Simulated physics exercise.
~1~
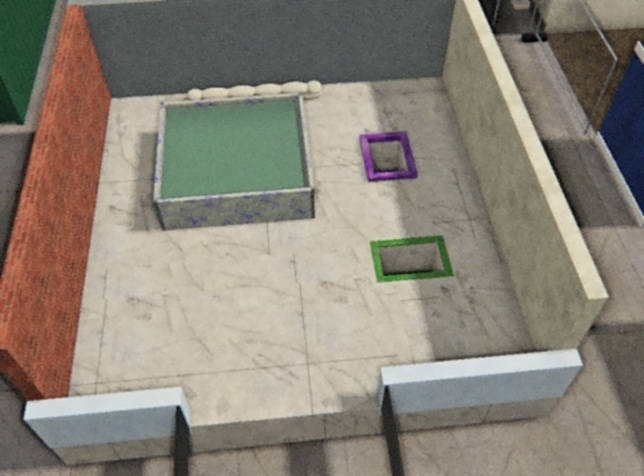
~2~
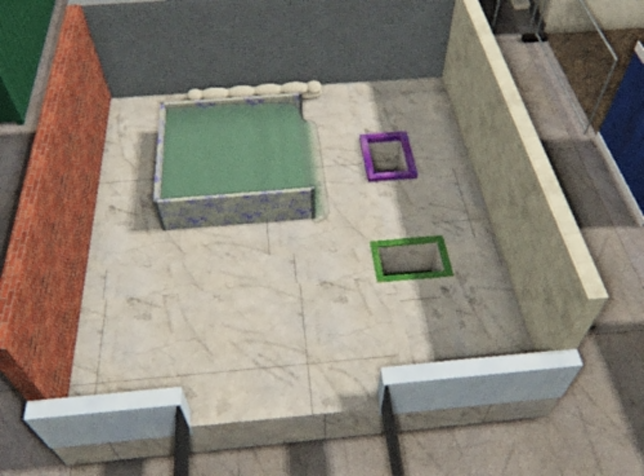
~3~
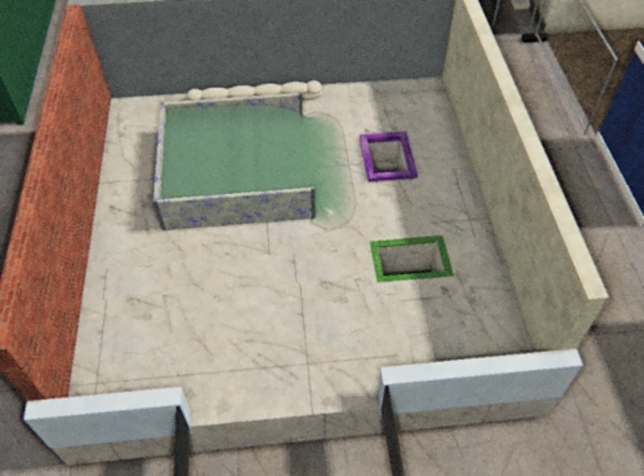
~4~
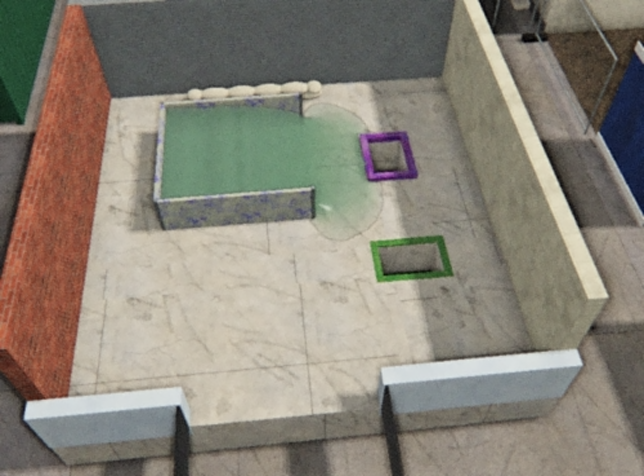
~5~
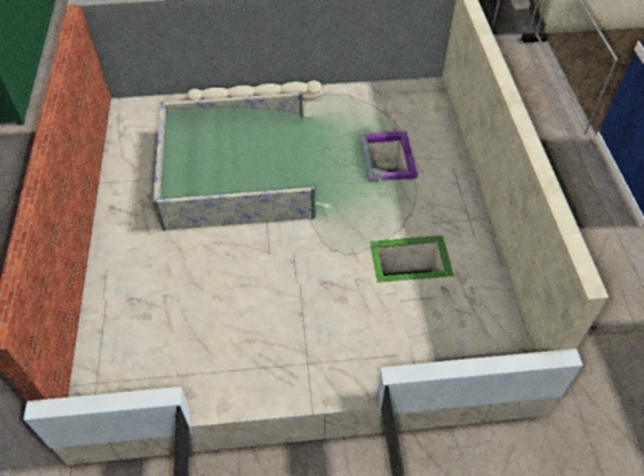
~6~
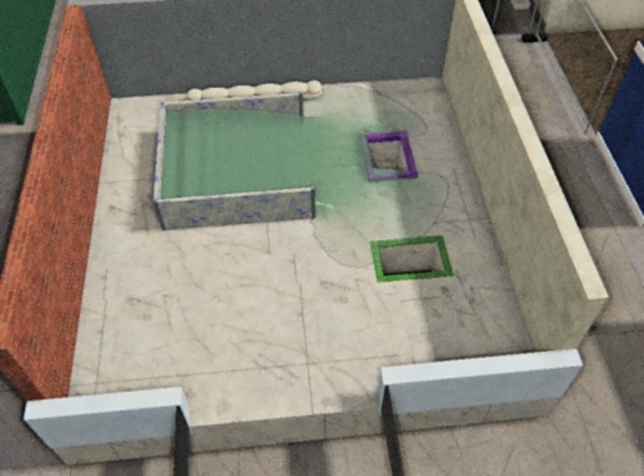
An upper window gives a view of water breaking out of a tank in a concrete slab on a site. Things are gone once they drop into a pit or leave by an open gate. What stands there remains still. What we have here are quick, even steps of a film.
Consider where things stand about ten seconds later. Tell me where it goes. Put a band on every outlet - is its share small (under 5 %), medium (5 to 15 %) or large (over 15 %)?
In the end, the gate has a small share, the green pit has a large share, the purple pit has a large share.
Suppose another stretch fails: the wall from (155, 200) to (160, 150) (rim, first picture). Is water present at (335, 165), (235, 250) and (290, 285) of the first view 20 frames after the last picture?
First point spared, second point spared, third point spared.
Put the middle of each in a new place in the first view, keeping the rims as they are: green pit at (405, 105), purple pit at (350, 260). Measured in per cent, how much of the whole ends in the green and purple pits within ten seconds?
Of the total, the green pit holds 40 per cent and the purple pit 0 per cent.
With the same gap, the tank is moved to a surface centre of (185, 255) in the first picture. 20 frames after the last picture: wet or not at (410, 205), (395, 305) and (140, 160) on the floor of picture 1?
Spot 1 wetted, spot 2 wetted, spot 3 unwetted.
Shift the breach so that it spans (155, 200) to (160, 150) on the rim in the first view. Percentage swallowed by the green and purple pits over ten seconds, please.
For green it's about 4 per cent, and for purple about 0 per cent.
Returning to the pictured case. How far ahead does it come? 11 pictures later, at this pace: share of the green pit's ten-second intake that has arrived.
Near 10 in a hundred.
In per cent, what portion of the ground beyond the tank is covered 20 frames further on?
Some 40 per cent.
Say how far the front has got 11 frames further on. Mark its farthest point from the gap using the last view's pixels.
I'd put it around (534, 353).
A moment on, water covers 30 % of the floor; the gate 0 %, the green pit 1 %, the purple pit 7 %.
Next, water covers 35 % of the floor; the gate 0 %, the green pit 3 %, the purple pit 14 %.
Then, water covers 40 % of the floor; the gate 0 %, the green pit 6 %, the purple pit 19 %.
Later, water covers 70 % of the floor; the gate 1 %, the green pit 13 %, the purple pit 23 %.
In the end, water covers 90 % of the floor; the gate 3 %, the green pit 21 %, the purple pit 23 %.
